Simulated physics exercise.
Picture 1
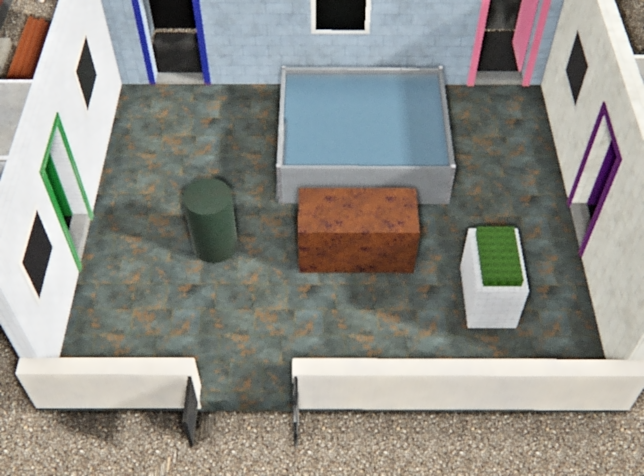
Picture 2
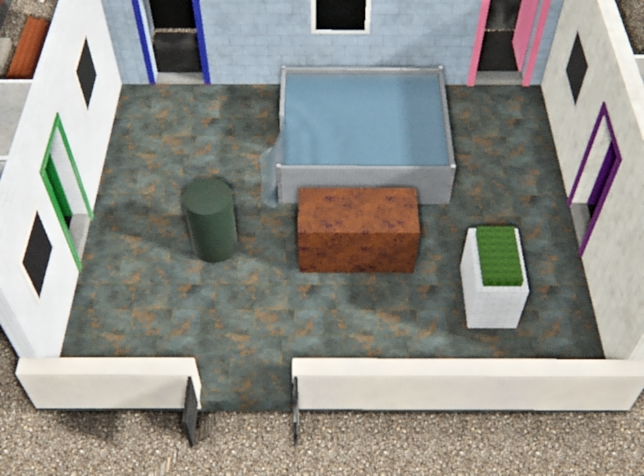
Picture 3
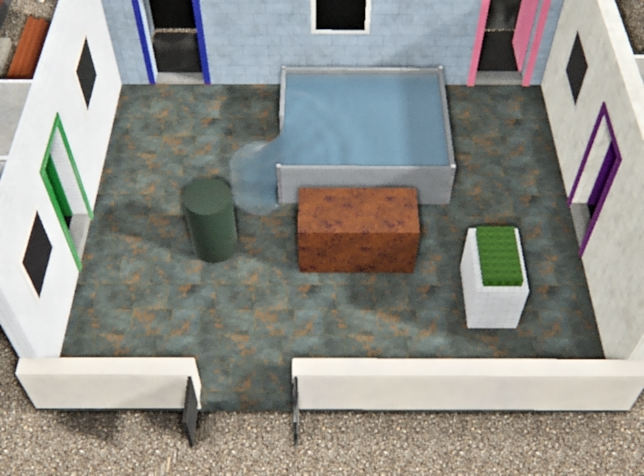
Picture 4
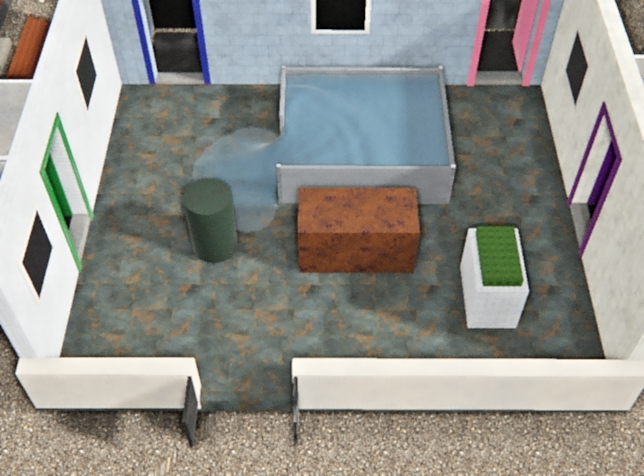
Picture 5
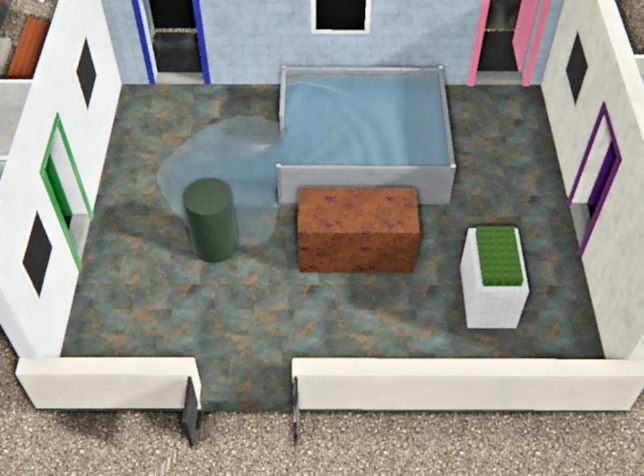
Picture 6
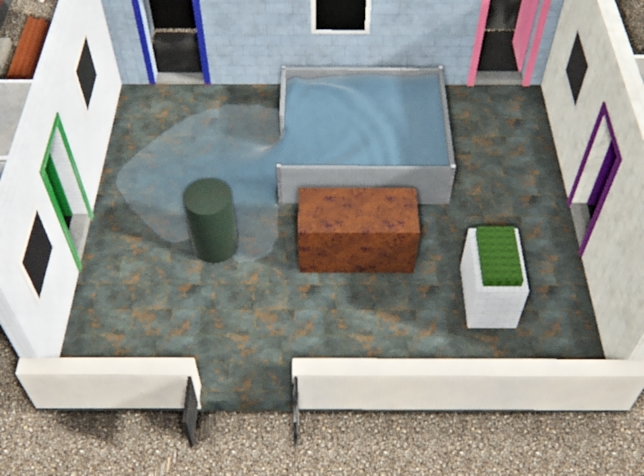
To begin with, a tank of still blue water stands against the back wall of a walled yard, near a green cylinder and a rusty-brown block. Water then pours from the tank's left side and spreads leftward across the floor in a widening sheet, surrounding the cylinder.
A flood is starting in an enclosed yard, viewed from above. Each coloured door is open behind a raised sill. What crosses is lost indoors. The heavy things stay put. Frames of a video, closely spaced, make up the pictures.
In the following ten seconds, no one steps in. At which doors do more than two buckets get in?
In order: The blue door passes two buckets of inflow; the green door passes two buckets of inflow; the pink door stays within two buckets of inflow; the purple door stays within two buckets of inflow.
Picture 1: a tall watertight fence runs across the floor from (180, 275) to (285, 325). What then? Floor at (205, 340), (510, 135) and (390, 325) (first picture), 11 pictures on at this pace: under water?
Results in order: Bone-dry / bone-dry / bone-dry.
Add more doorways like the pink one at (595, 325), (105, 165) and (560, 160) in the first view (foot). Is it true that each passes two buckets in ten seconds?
Stays below the line; crosses the line; stays below the line.
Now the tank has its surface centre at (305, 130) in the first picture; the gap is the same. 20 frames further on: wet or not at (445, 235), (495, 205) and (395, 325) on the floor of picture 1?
As listed: Clear, dry, no water.
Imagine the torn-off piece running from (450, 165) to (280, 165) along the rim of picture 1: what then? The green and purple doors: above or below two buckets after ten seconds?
In that case the green door undershoots, while the purple door overshoots.
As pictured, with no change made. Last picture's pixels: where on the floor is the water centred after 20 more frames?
I'd put my finger on (266, 174).
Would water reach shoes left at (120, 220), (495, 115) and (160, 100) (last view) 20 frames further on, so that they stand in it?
In turn, the points end up soaked, high and dry and soaked.
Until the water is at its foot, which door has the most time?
The door marked purple.
A moment on, water covers 25 % of the floor; the blue door wet at the sill, nothing in, the green door wet at the sill, nothing in, the pink door not reached, the purple door not reached.
Next, water covers 35 % of the floor; the blue door wet at the sill, nothing in, the green door over two buckets in, the pink door not reached, the purple door not reached.
Then, water covers 45 % of the floor; the blue door over two buckets in, the green door far over two buckets in, the pink door not reached, the purple door not reached.
Later, water covers 75 % of the floor; the blue door far over two buckets in, the green door far over two buckets in, the pink door wet at the sill, nothing in, the purple door not reached.
In the end, water covers 100 % of the floor; the blue door far over two buckets in, the green door far over two buckets in, the pink door wet at the sill, nothing in, the purple door wet at the sill, nothing in.
